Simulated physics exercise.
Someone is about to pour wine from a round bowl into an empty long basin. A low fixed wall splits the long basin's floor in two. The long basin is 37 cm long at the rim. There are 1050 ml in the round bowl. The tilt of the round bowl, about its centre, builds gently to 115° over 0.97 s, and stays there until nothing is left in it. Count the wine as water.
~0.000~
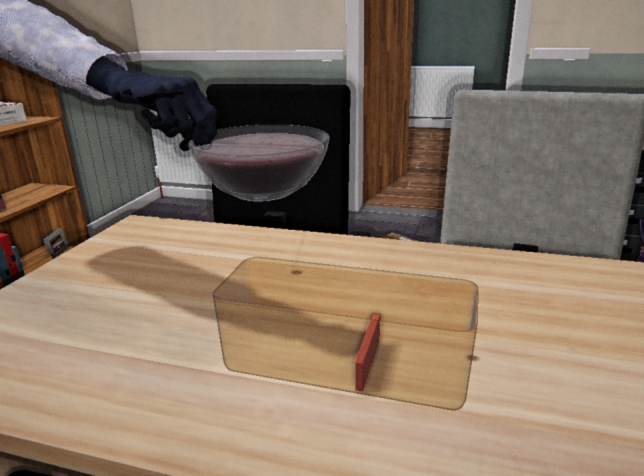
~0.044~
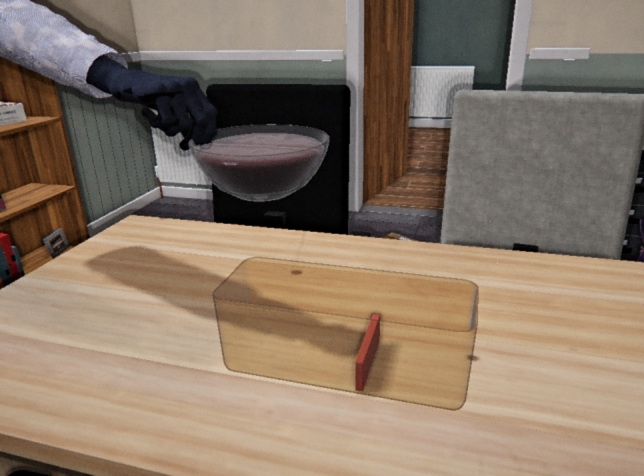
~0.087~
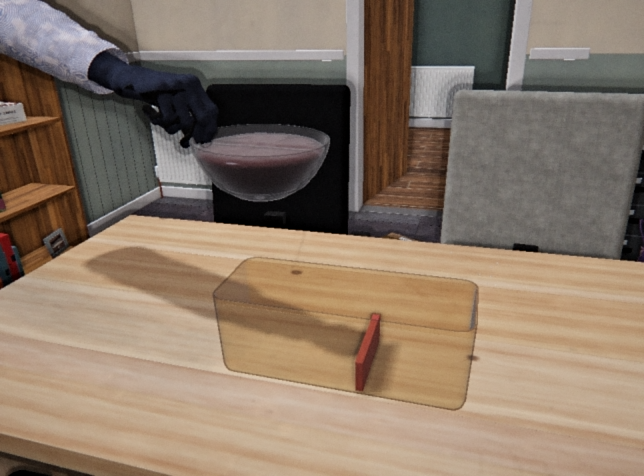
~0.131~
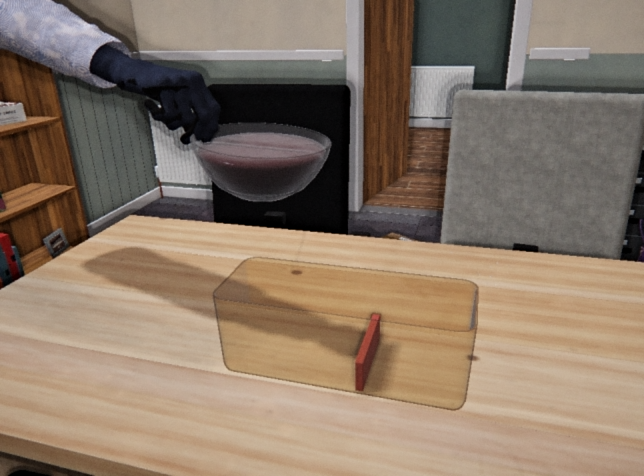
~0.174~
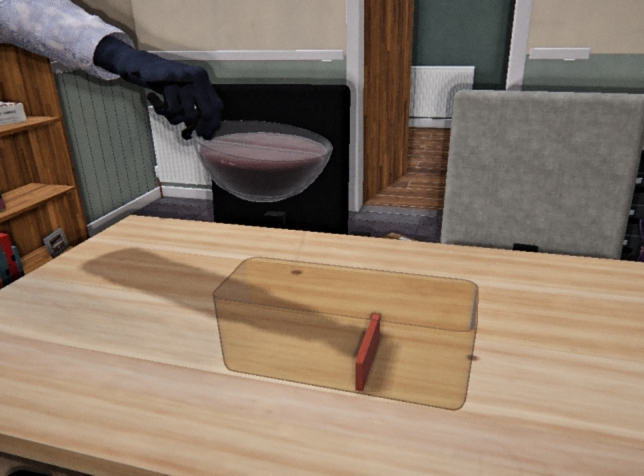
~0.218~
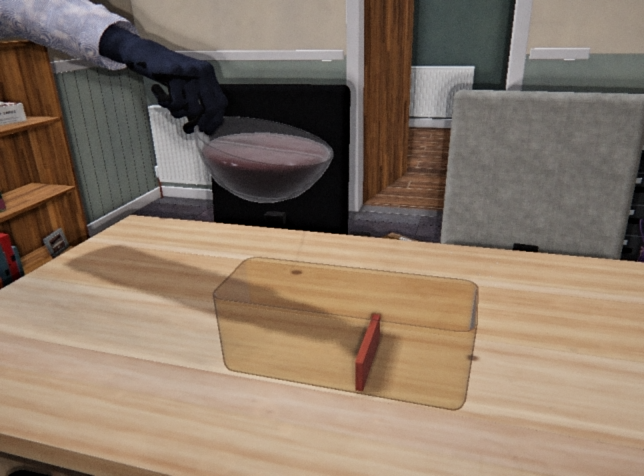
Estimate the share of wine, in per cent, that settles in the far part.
The far part has some 52 per cent.
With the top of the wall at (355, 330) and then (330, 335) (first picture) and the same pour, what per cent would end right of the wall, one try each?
First 70, then 75 per cent.
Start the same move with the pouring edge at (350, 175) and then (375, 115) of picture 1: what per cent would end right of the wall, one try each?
In turn about 60 and 70 per cent.
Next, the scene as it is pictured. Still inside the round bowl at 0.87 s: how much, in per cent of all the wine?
Near 0 in a hundred.
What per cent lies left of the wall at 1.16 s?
Near 38 in a hundred.
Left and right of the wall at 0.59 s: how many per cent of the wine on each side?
Left about 1, right about 22.
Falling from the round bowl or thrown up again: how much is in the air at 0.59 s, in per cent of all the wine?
Some 56 per cent.
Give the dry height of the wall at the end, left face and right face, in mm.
Left about 36 mm, right about 20 mm.
Then, 0.59 s in, the tilt is 77° and 22 per cent is still to pour, 1 is left of the wall and 21 right of it.
Then, 0.87 s in, the tilt is 112° and 0 per cent is still to pour, 36 is left of the wall and 52 right of it.
Then, 1.16 s in, the tilt is 115° and 0 per cent is still to pour, 38 is left of the wall and 53 right of it.
Then, 1.47 s in, the tilt is 115° and 0 per cent is still to pour, 38 is left of the wall and 52 right of it.
Finally, 38 per cent lies left of the wall, 52 right of it and 10 outside.
